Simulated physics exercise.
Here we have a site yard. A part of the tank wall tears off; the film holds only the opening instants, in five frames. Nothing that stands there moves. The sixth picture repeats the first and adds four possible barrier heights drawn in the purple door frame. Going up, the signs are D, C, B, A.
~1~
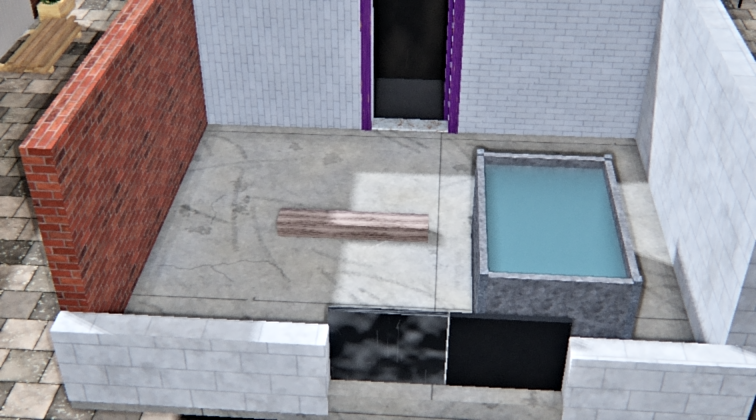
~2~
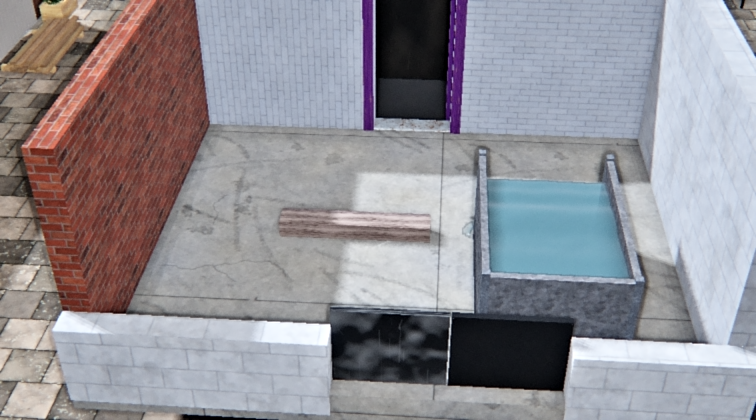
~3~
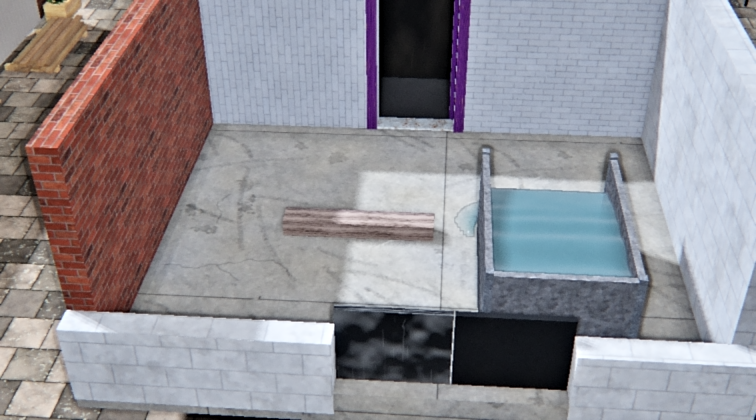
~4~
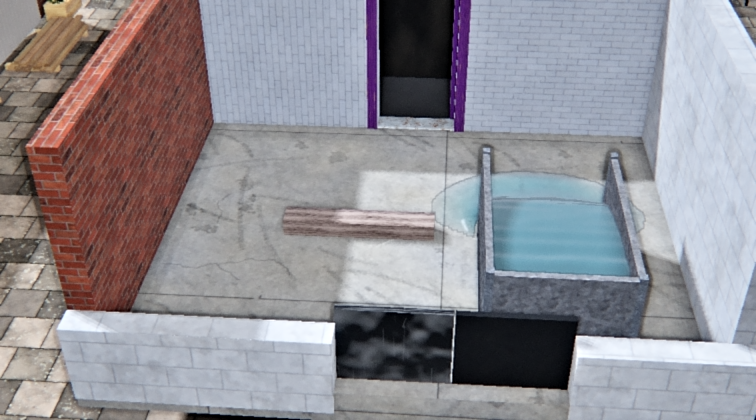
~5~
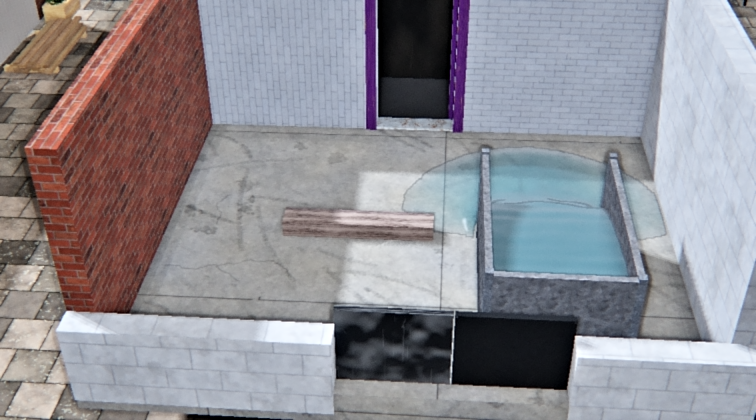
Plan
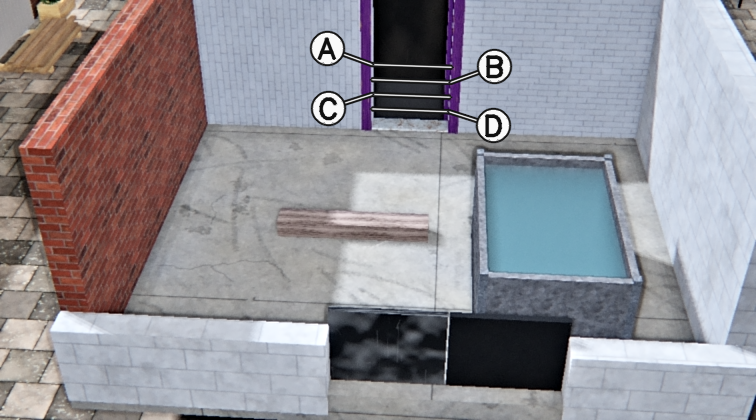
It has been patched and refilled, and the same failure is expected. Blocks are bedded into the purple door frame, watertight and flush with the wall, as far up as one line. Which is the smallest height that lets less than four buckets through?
Take D.
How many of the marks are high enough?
All of the four.
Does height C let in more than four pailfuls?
No, not at all.
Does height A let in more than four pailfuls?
No.
In white, A at (411, 65); B at (411, 81); C at (410, 95); D at (410, 110); from the bottom up D, C, B, A.
With A, nothing gets over.
With B, nothing gets over.
With C, nothing gets over.
With D, a splash gets over, under a bucket.
